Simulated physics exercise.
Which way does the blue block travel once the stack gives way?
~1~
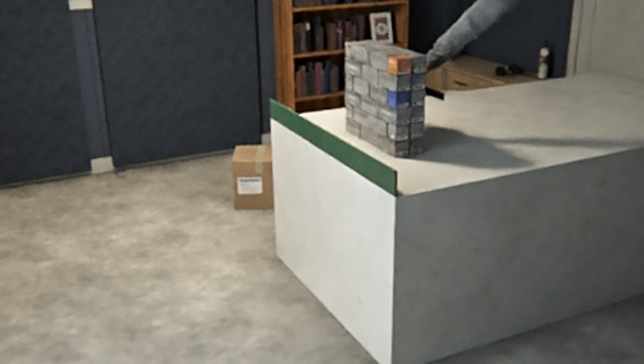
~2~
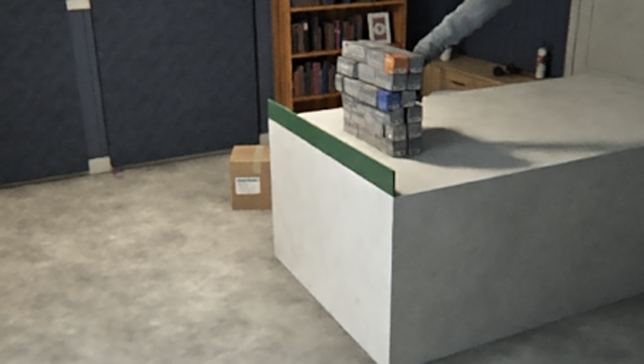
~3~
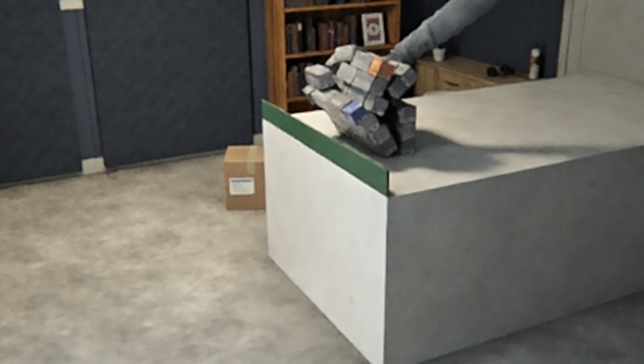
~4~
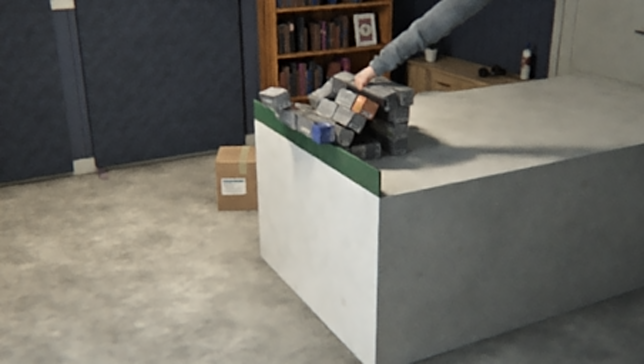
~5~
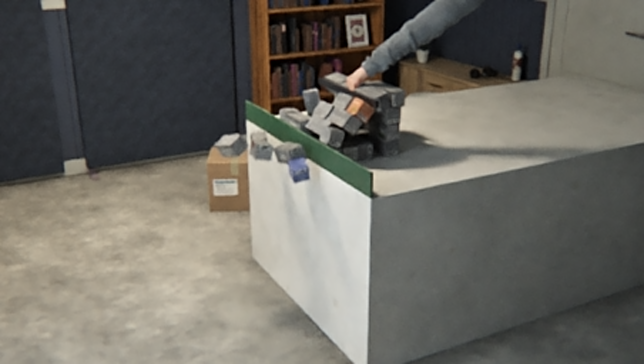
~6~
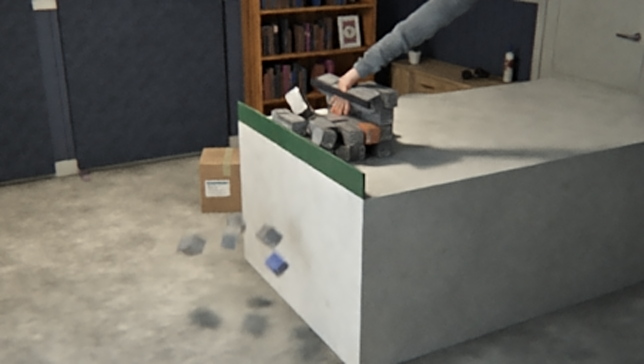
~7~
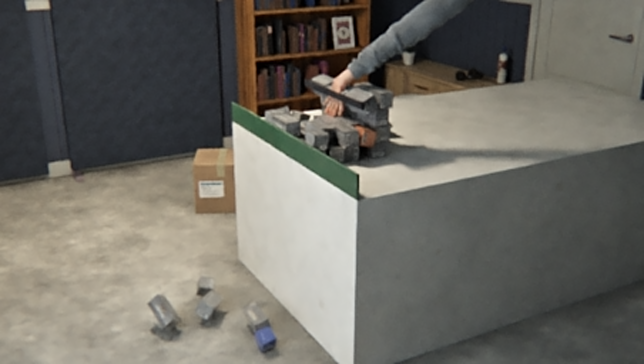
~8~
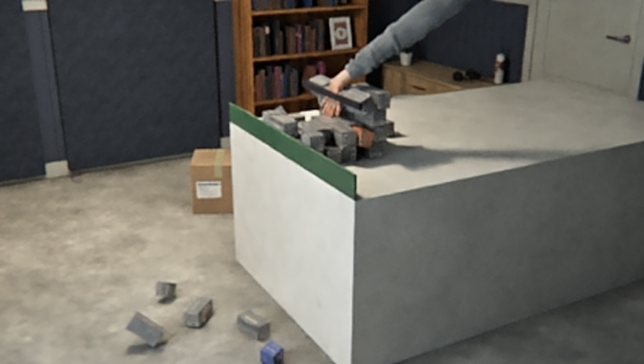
The blue block moves down, dropping past the green board and the white side of the cupboard to the floor.
